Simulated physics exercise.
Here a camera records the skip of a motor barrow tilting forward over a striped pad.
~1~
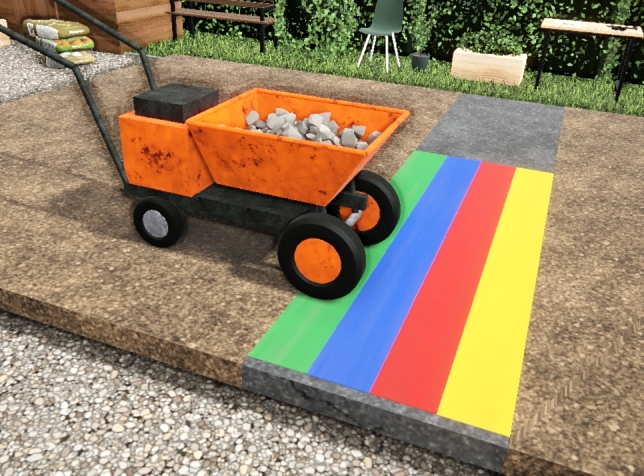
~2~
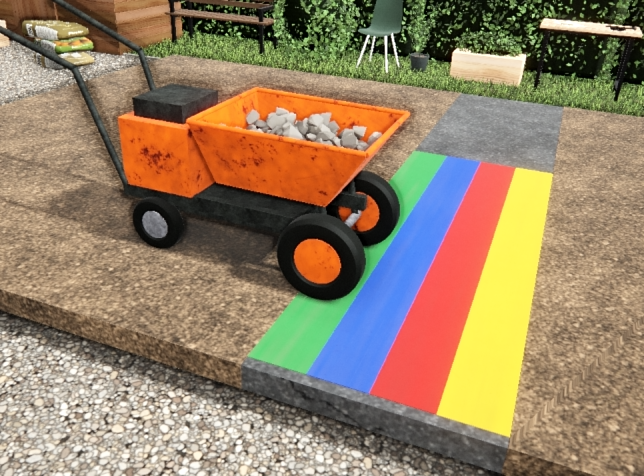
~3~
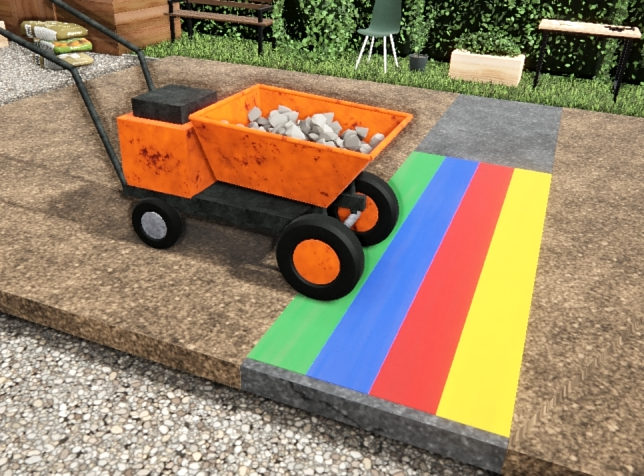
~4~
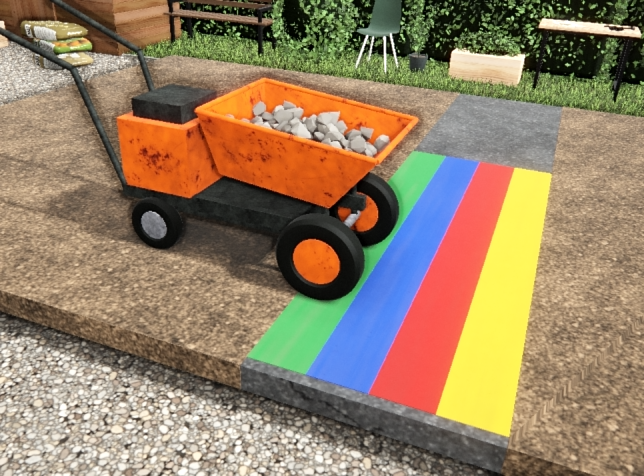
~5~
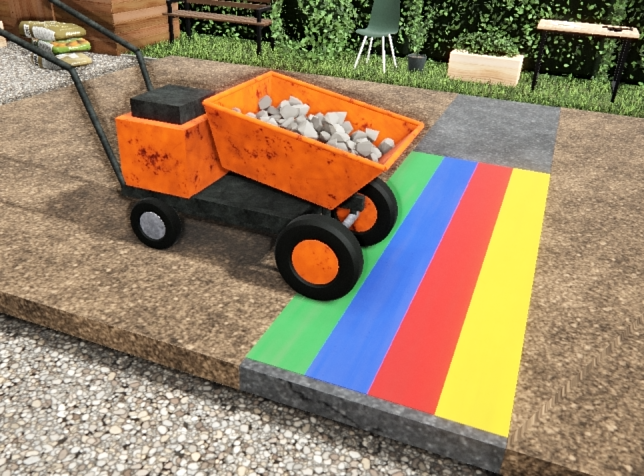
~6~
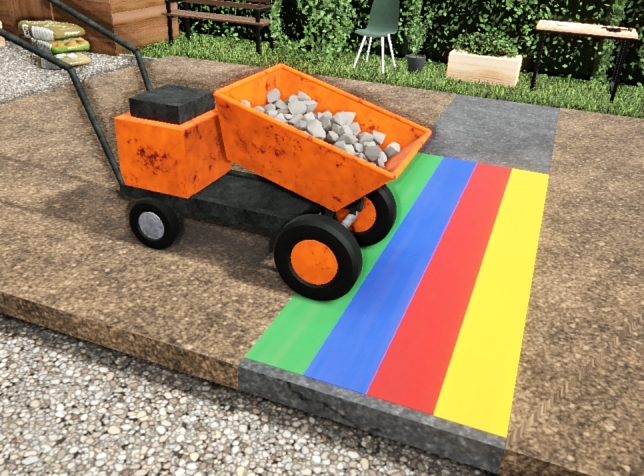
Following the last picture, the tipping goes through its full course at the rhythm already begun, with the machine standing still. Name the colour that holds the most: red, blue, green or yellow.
That would be yellow.
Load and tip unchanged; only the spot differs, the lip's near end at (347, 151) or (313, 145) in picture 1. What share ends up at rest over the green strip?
In turn, around 0 per cent and 0 per cent.
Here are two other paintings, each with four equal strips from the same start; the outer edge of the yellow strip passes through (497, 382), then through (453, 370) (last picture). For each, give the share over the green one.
I get 0 % for the first one and 0 % for the second.
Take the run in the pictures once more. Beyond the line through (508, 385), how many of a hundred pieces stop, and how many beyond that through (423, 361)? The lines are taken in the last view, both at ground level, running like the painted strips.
That's 20 in a hundred for the first and 70 in a hundred for the second.
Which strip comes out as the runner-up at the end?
The answer is red.
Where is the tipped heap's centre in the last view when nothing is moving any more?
The centre comes to rest near (495, 303).
Shortly afterwards, skip tipped steeply; the whole lot in the skip.
Next, skip tipped right over; the bulk in the skip; a little over the red strip; a little over the yellow strip; only a few off the paint.
Some moments later, skip tipped right over; near a third in the skip; near a quarter over the red strip; near a third over the yellow strip; a little off the paint.
In the end, skip tipped right over; near a third in the skip; none at all over the green strip; none at all over the blue strip; near a quarter over the red strip; near a third over the yellow strip; a little off the paint.
